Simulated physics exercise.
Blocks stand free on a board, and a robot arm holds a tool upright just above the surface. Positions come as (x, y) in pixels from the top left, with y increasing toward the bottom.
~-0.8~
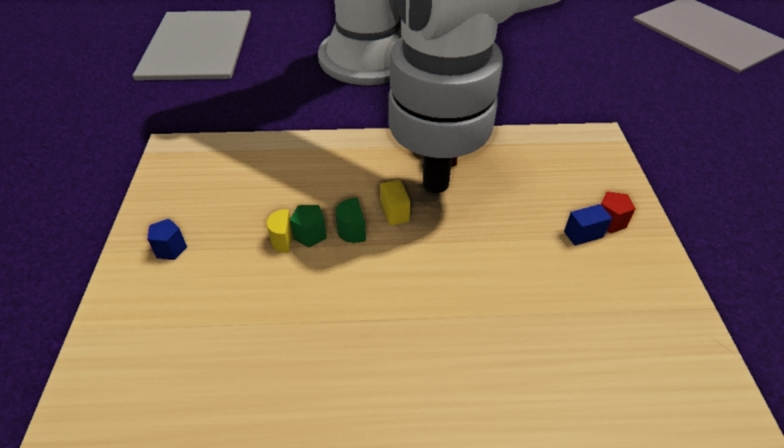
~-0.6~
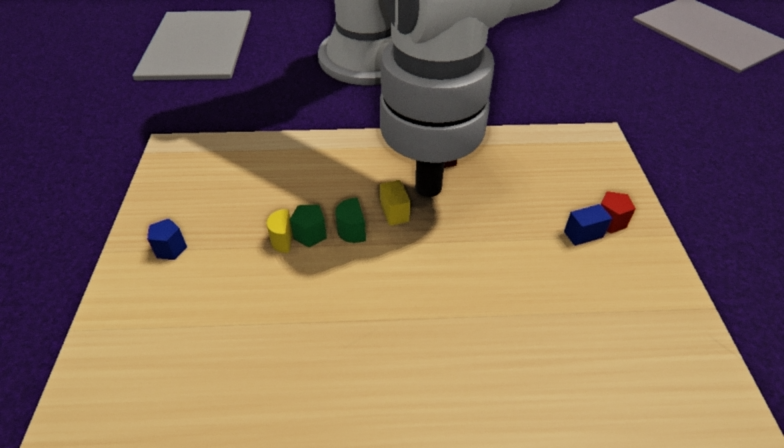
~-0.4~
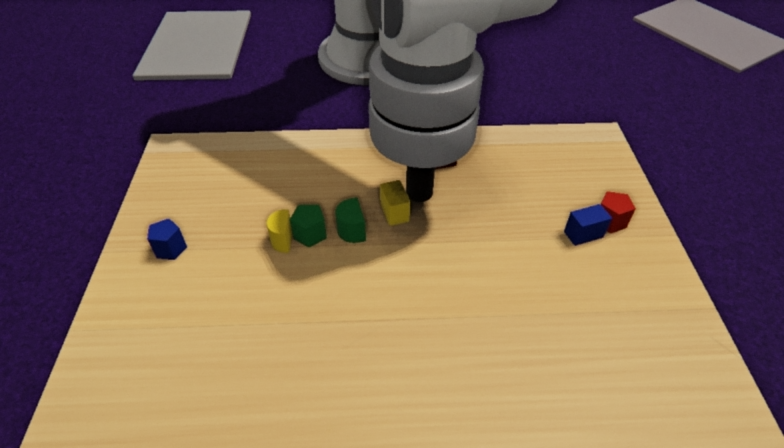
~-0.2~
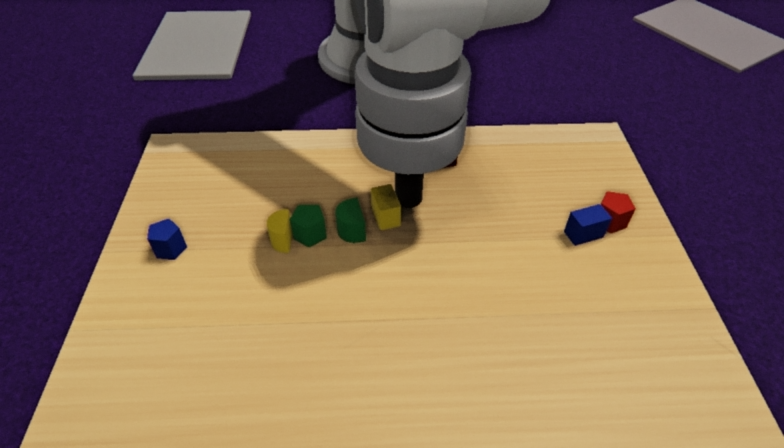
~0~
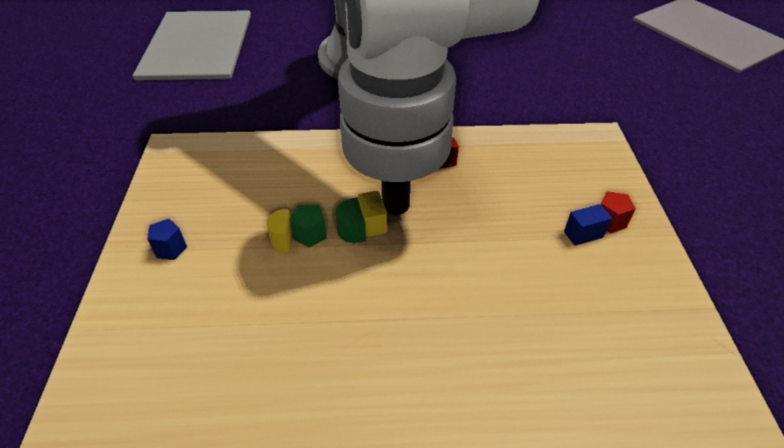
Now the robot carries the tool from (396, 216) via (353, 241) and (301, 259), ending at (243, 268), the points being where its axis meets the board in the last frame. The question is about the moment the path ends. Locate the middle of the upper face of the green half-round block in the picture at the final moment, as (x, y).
It is at (213, 291).
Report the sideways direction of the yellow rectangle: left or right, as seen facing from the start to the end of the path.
It is pushed towards the left-hand side.
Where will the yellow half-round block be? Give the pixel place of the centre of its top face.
I predict (254, 216).
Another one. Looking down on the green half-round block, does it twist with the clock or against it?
Against the clock.
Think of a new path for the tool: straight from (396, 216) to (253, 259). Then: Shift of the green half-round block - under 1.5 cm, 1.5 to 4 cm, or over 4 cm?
It moves more than 4 cm.
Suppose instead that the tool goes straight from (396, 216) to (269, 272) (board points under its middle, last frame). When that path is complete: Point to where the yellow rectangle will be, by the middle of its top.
Near (242, 271).
The first path, step by step. One third of the way, tool (352, 231); yellow half-round block (262, 220); green pentagon (287, 220), turned 55° clockwise; green half-round block (304, 240); yellow rectangle (326, 230).
Two thirds of the way, tool (299, 249); yellow half-round block (258, 218), turned 15° clockwise; green pentagon (282, 220), turned 75° clockwise; green half-round block (251, 267), turned 25° anticlockwise; yellow rectangle (272, 252), turned 25° anticlockwise.
At the end, tool (239, 258); yellow half-round block (254, 216), turned 15° clockwise; green pentagon (279, 220), turned 95° clockwise; green half-round block (213, 291), turned 70° anticlockwise; yellow rectangle (216, 270), turned 70° anticlockwise.
